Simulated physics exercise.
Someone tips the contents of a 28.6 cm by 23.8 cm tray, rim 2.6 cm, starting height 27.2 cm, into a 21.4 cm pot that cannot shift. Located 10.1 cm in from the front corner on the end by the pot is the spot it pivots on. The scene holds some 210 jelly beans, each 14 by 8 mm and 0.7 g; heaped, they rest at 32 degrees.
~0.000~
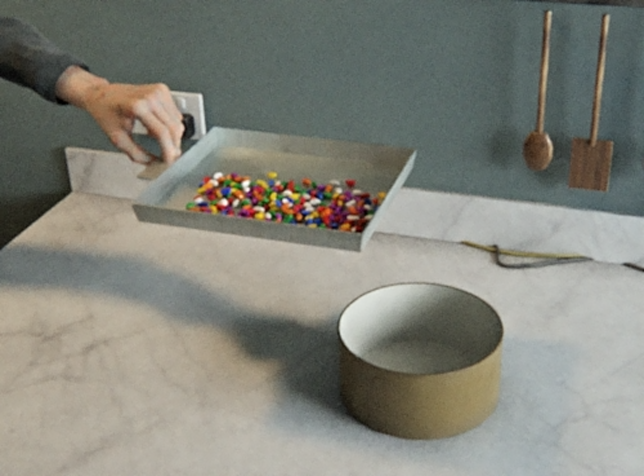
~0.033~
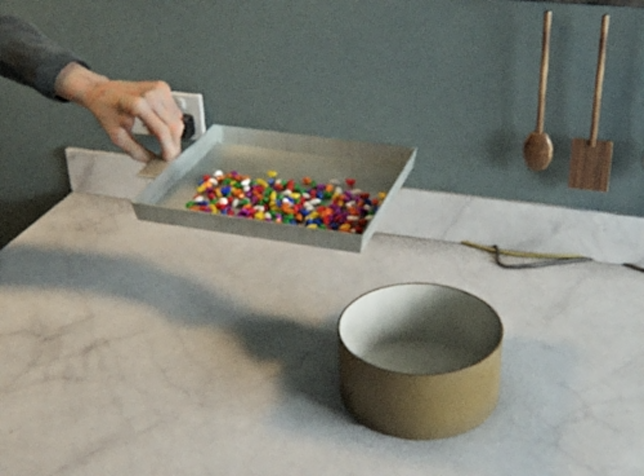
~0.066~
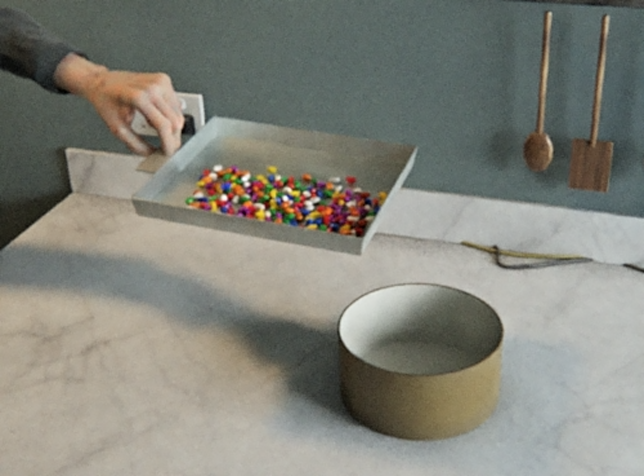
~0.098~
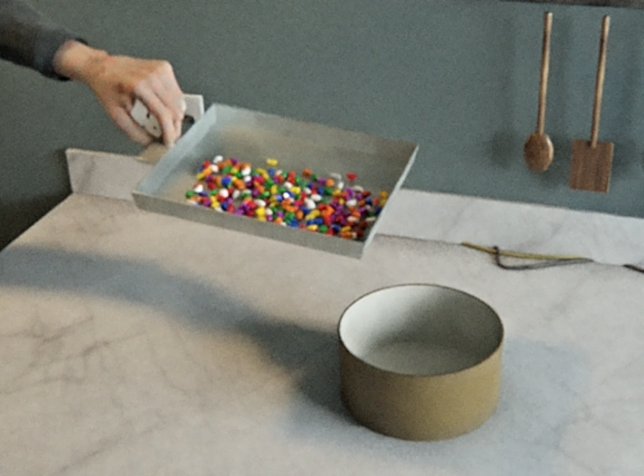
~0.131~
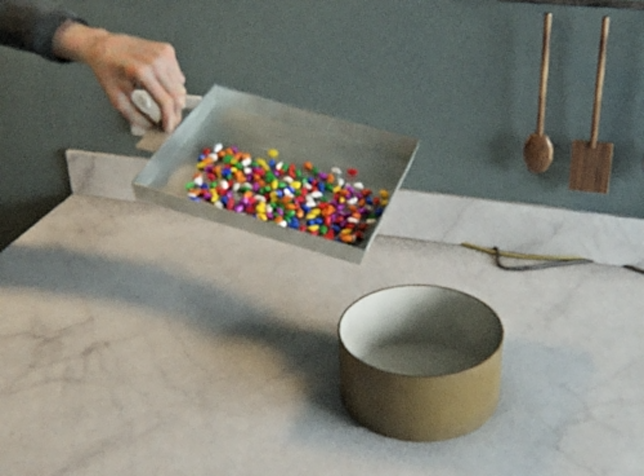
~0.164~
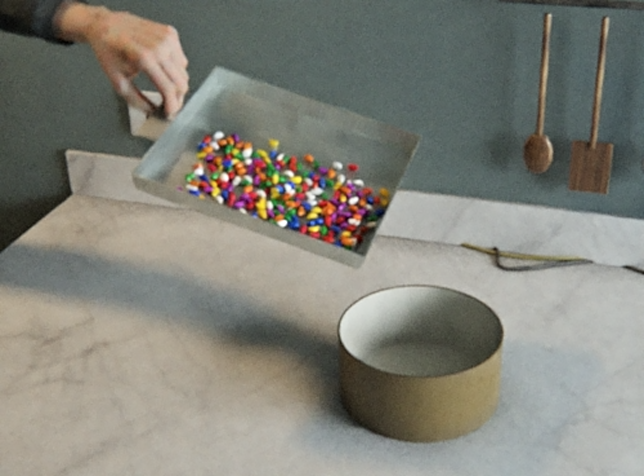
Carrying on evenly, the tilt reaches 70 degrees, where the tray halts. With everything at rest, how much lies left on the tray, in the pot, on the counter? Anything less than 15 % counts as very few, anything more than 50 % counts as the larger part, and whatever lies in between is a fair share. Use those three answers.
Tray: A fair share. Pot: Very few. Counter: The larger part.
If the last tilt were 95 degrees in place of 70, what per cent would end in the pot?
I'd put it at close to 15 per cent.
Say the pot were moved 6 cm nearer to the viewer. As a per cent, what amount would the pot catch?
Close to 60 per cent, then.
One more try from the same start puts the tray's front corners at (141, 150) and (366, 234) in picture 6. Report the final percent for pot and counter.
The pot gets 35 and the counter 20.
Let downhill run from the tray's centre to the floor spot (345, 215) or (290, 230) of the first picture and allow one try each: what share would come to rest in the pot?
That would be close to 15 per cent and then close to 0 per cent.
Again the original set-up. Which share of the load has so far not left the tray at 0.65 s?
55%, roughly.
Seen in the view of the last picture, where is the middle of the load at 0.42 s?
Around (317, 212).
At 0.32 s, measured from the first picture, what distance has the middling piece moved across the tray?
2 cm.
After 0.32 s, tilt 47 degrees; the tray holds 100 %, the pot 0 %.
After 0.42 s, tilt 65 degrees; the tray holds 100 %, the pot 0 %.
After 0.65 s, tilt 70 degrees; the tray holds 55 %, the pot 0 %.
By 2.5 s all is still; tray 30 %, pot 5 %, counter 65 %.
